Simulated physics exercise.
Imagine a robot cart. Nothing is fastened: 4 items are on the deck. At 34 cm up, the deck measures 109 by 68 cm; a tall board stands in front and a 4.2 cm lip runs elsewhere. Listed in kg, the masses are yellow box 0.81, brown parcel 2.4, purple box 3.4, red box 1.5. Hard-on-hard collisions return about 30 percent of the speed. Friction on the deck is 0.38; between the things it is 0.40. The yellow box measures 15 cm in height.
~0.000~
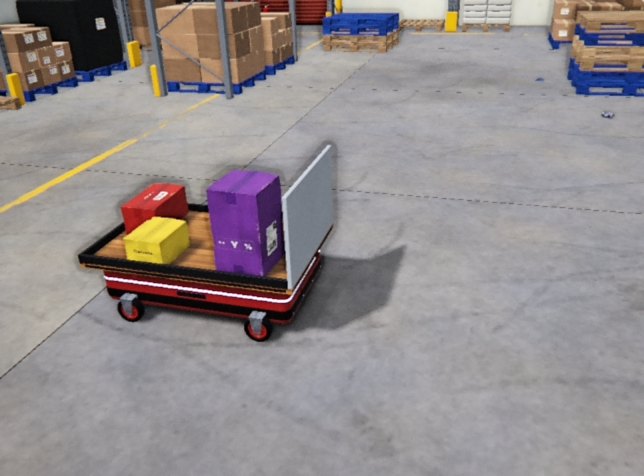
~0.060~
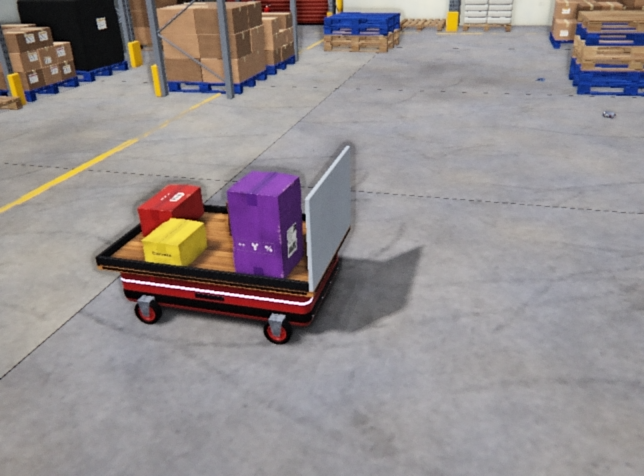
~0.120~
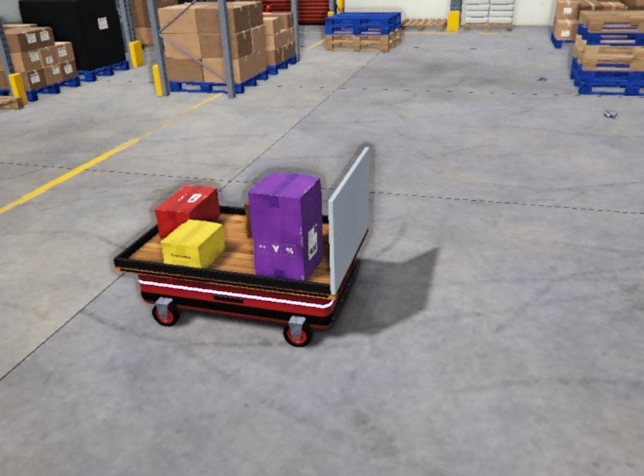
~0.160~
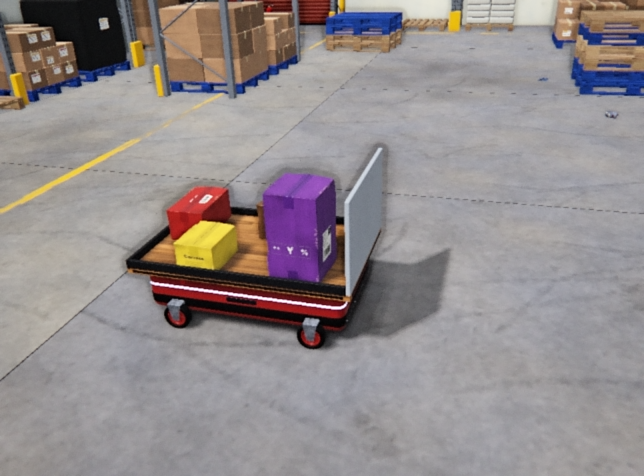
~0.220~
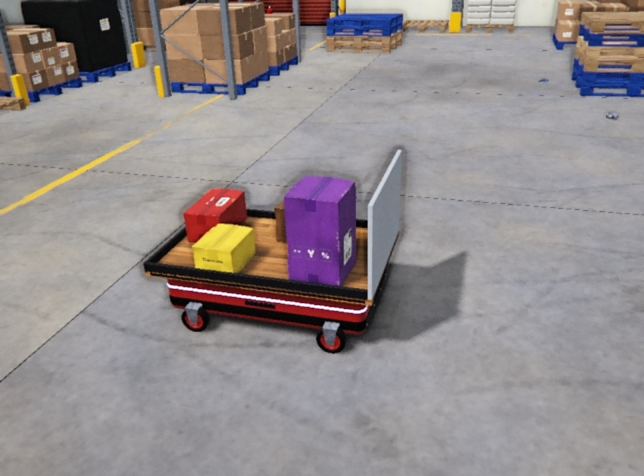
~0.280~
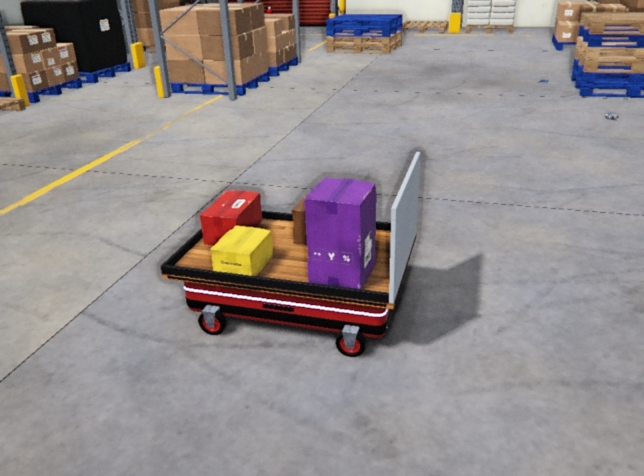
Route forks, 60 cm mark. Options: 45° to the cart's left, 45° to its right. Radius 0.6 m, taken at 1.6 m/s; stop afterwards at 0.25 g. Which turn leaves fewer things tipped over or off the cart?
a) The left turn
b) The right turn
Option b: The right turn.
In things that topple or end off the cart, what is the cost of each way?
Heading left gives 1 while heading right gives 0.
Turning left. At 0.58 s, cart has run 93 cm, turned 17°; brown parcel slid 9 cm near (403, 221); purple box leaning 14°.
After 1.08 s, cart has run 167 cm, turned 45°; brown parcel slid 12 cm near (495, 186).
After 1.38 s, cart has run 187 cm, turned 45°; brown parcel slid 12 cm near (520, 179).
At rest (2.0 s), off the cart, purple box; not toppled but over 10 cm from the start, brown parcel; the other 2 in place, give or take 10 cm. Seen from the same camera at the end, yellow box near (523, 210), brown parcel near (523, 178).
Turning right instead, nothing is lost, 0 of 4 in all.
